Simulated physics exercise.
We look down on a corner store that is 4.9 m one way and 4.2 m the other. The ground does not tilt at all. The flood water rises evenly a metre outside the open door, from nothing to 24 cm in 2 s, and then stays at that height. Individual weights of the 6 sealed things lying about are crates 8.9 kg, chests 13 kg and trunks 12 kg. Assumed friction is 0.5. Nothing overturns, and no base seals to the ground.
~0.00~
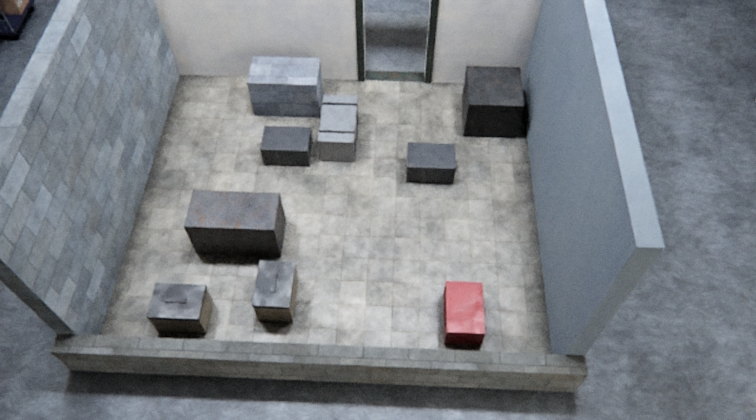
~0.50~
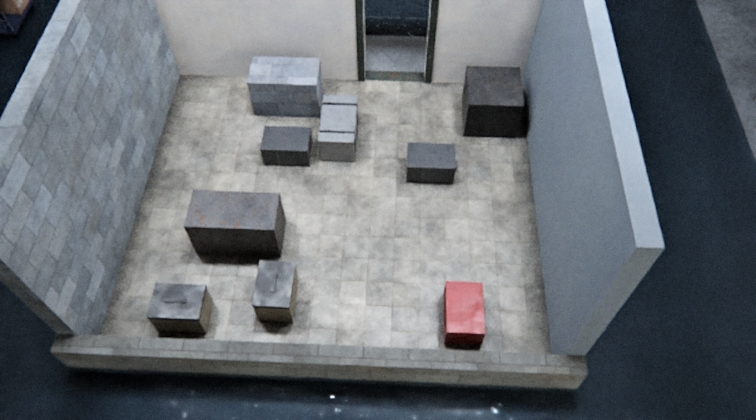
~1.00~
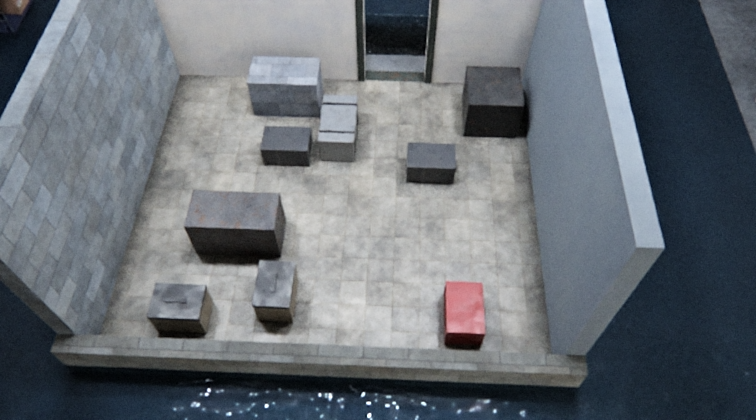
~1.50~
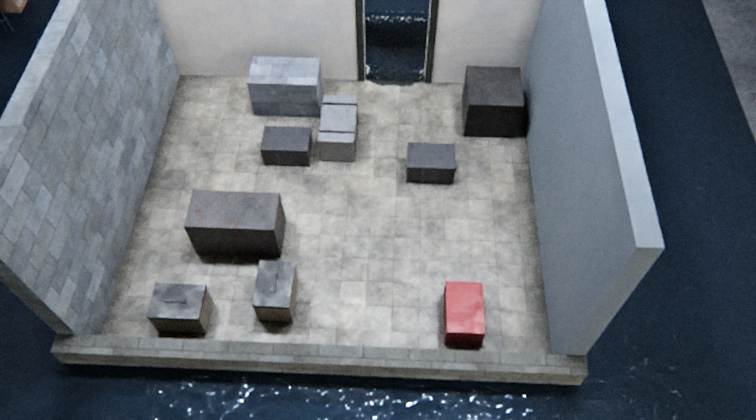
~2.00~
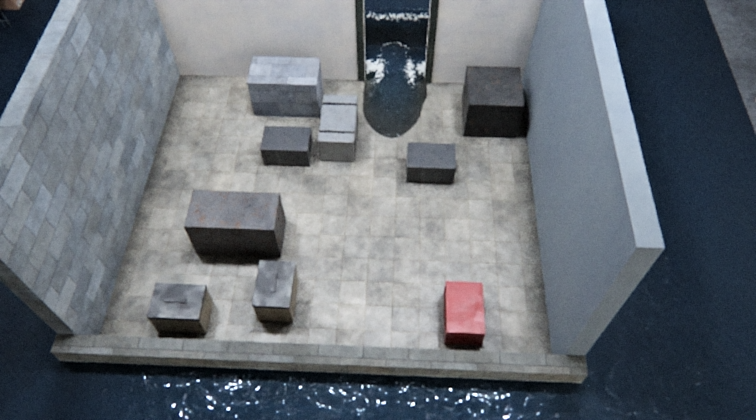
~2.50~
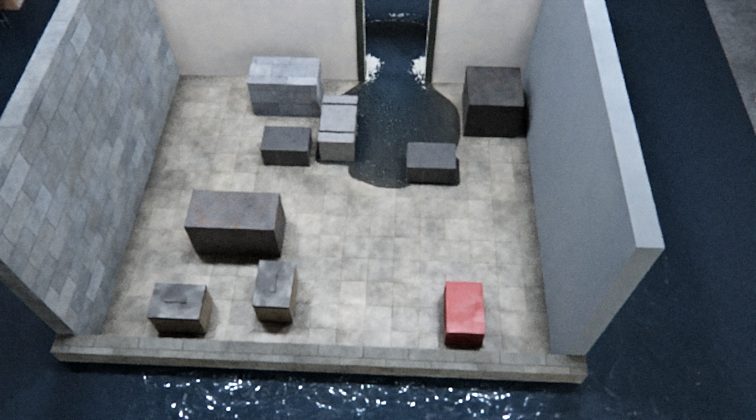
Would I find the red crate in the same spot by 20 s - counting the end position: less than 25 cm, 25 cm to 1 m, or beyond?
My money says it heads well off.
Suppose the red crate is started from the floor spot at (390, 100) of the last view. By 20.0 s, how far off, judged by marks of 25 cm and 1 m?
Here it heads a good way off.
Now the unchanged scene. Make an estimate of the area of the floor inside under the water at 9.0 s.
19 m2.
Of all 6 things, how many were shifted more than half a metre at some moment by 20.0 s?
All told, that gives 6.
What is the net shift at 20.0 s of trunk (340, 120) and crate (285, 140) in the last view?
In that order: 200 cm, 140 cm.
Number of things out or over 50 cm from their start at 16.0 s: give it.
The answer is 6.
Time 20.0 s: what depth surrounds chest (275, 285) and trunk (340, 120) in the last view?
Depth approx. 14 cm / 10 cm.
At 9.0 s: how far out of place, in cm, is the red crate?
About 30 cm.
After 4.0 s the red crate is near (465, 307), 0.0 m from its start, aground; 0 afloat.
After 9.0 s the red crate is near (441, 305), 0.3 m from its start, afloat; 4 afloat.
After 16.0 s the red crate is near (344, 284), 1.3 m from its start, afloat; 6 afloat.
After 20.0 s the red crate is near (232, 261), 2.6 m from its start, afloat; 6 afloat.
